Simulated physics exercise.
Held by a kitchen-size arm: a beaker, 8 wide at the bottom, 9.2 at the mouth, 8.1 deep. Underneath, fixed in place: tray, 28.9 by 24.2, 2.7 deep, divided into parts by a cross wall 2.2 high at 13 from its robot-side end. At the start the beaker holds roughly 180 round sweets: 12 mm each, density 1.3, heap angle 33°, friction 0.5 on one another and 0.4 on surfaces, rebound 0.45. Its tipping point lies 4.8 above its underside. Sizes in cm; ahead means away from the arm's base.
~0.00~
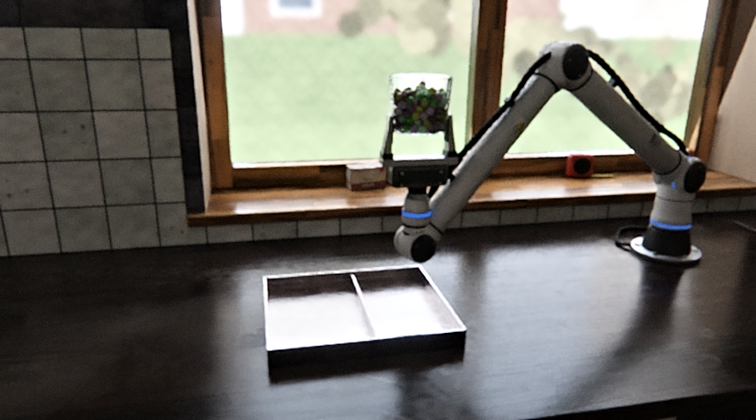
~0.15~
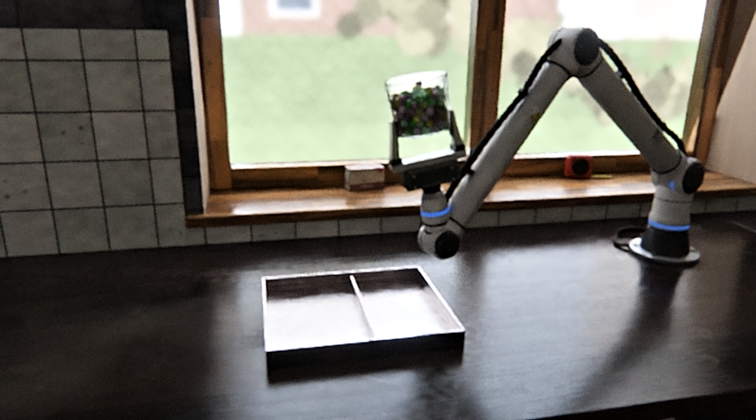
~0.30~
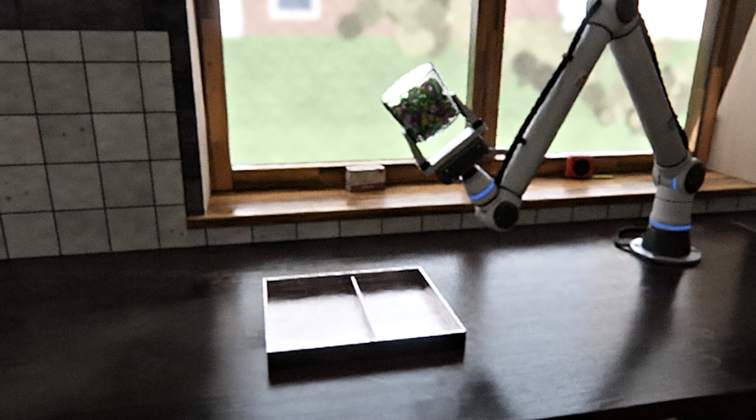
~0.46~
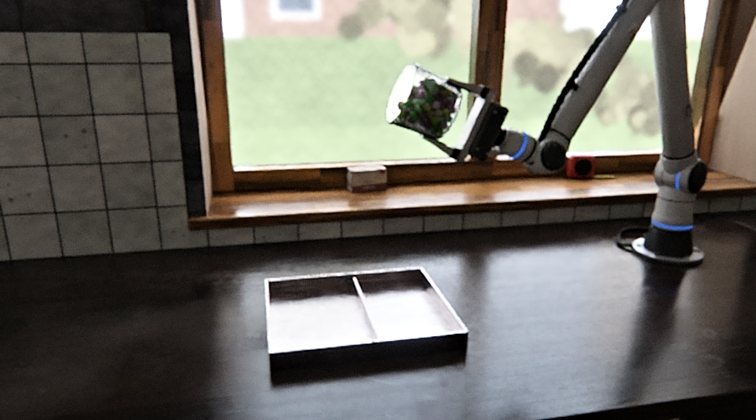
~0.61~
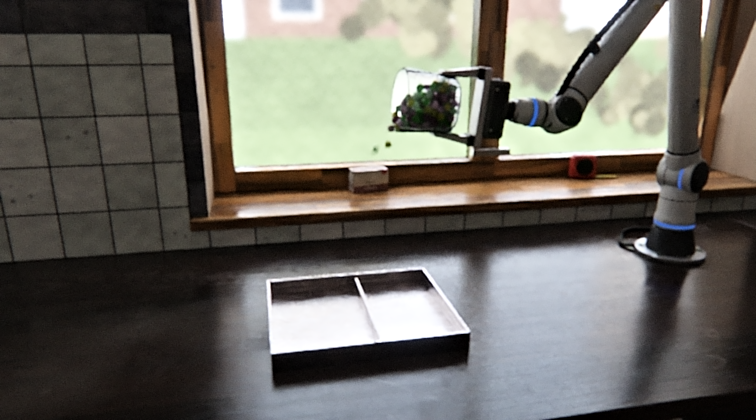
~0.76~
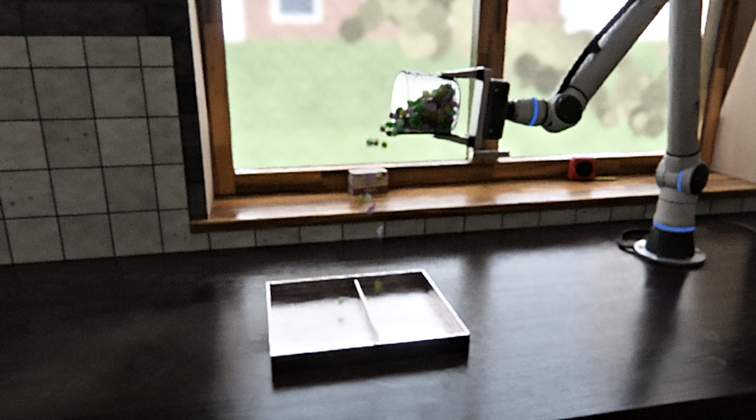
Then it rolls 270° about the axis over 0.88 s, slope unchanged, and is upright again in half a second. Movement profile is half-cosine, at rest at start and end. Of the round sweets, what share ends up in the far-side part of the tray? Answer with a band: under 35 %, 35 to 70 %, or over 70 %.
Between 35 and 70 %.
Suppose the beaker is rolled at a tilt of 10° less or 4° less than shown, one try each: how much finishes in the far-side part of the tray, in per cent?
Roughly 25 % on the first try and 35 % on the second.
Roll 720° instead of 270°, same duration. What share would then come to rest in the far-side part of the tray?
It would be roughly 50 percent.
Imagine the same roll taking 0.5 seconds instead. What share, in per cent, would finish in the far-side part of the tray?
Then about 40 per cent.
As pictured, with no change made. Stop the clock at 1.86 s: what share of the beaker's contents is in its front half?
My guess would be around 70 per cent.
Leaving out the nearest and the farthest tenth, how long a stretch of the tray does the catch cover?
That stretch is roughly 22 cm long.
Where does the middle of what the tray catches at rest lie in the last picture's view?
I'd mark it about (328, 323) in the last picture.
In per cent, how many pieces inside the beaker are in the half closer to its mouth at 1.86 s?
Roughly 30 per cent.
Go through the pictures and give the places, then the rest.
The first picture shows beaker middle at (420, 105), upright; upper third of the load around (422, 97), from x 395 to 445, top at y 90; 182 in the beaker.
The second picture shows beaker middle at (420, 106), tipped 11°; upper third of the load around (422, 98), from x 395 to 445, top at y 85.
The third picture shows beaker middle at (422, 105), tipped 37°; upper third of the load around (427, 98), from x 395 to 450, top at y 80.
The fourth picture shows beaker middle at (425, 104), tipped 66°; upper third of the load around (431, 94), from x 400 to 455, top at y 80.
The fifth picture shows beaker middle at (427, 103), tipped 84°; upper third of the load around (435, 95), from x 375 to 455, top at y 80; 180 in the beaker, 2 in flight or on a rim.
The sixth picture shows beaker middle at (426, 105), tipped 85°; upper third of the load around (437, 102), from x 340 to 455, top at y 85; 169 in the beaker, 1 in the robot-side part, 1 in the far-side part, 11 in flight or on a rim.
By 1.31 s, tipped 85°, highest piece 39 above the table; 109 in the beaker, 34 in the far-side part, 14 in the robot-side part, 1 on the table or floor, 24 in flight or on a rim.
By 1.86 s, tipped 49°, highest piece 36 above the table; 77 in the beaker, 76 in the far-side part, 20 in the robot-side part, 2 on the table or floor, 7 in flight or on a rim.
By 2.34 s, upright, highest piece 36 above the table; 80 in the far-side part, 77 in the beaker, 22 in the robot-side part, 3 on the table or floor.
By 3.04 s, upright, highest piece 36 above the table; 80 in the far-side part, 77 in the beaker, 22 in the robot-side part, 3 on the table or floor.
Final count, 80 in the far-side part, 77 in the beaker, 22 in the robot-side part, 3 on the table or floor. That is 44 % in the far-side part of the tray.
